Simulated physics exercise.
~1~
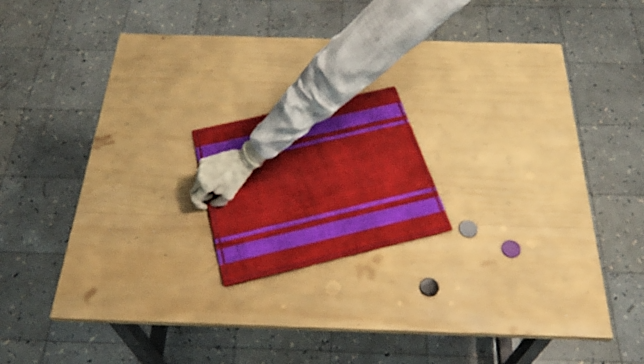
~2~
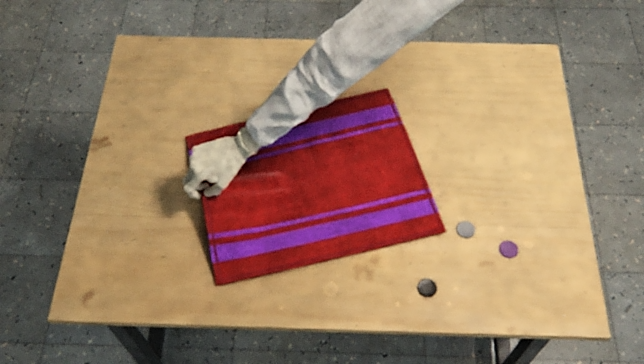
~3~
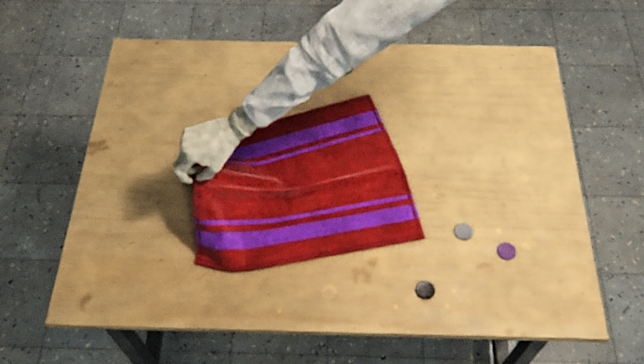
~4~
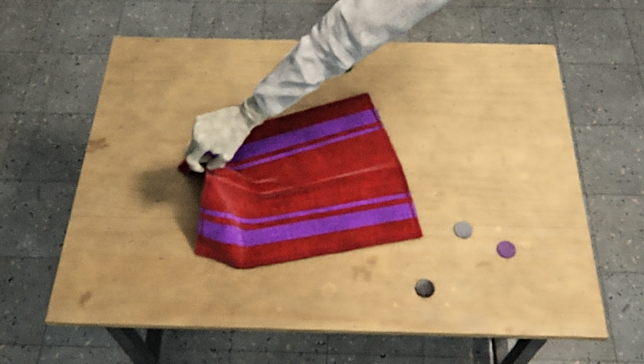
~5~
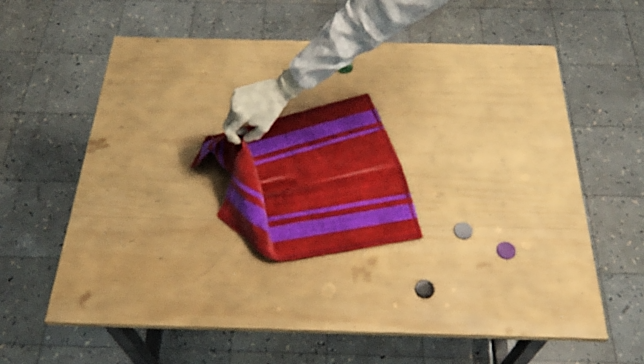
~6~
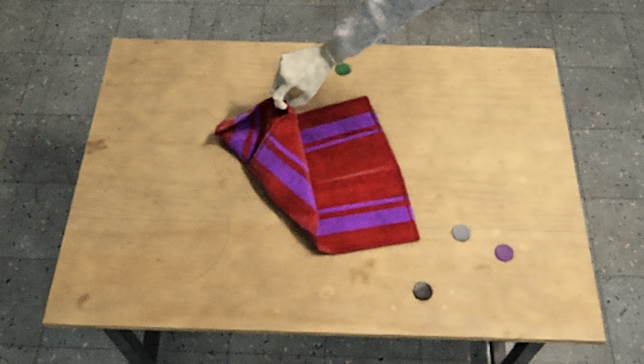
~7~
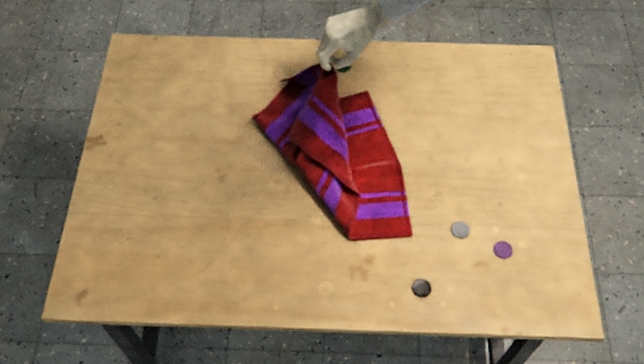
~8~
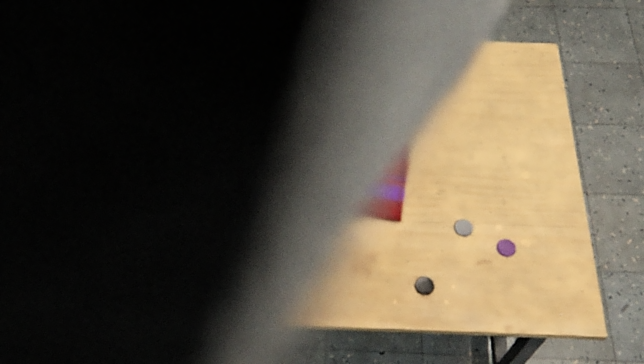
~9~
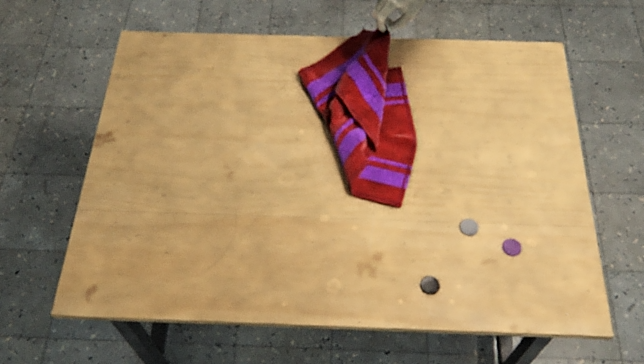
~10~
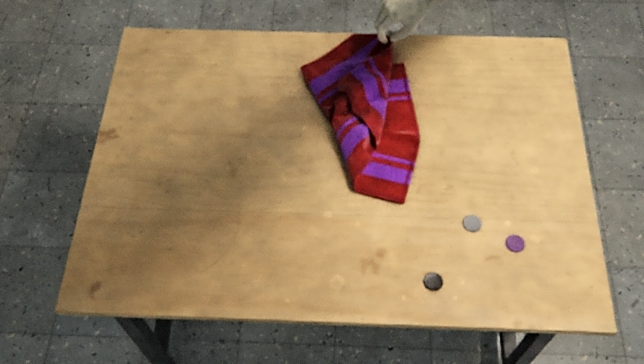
A gloved hand drags and folds a striped red towel over a green token.
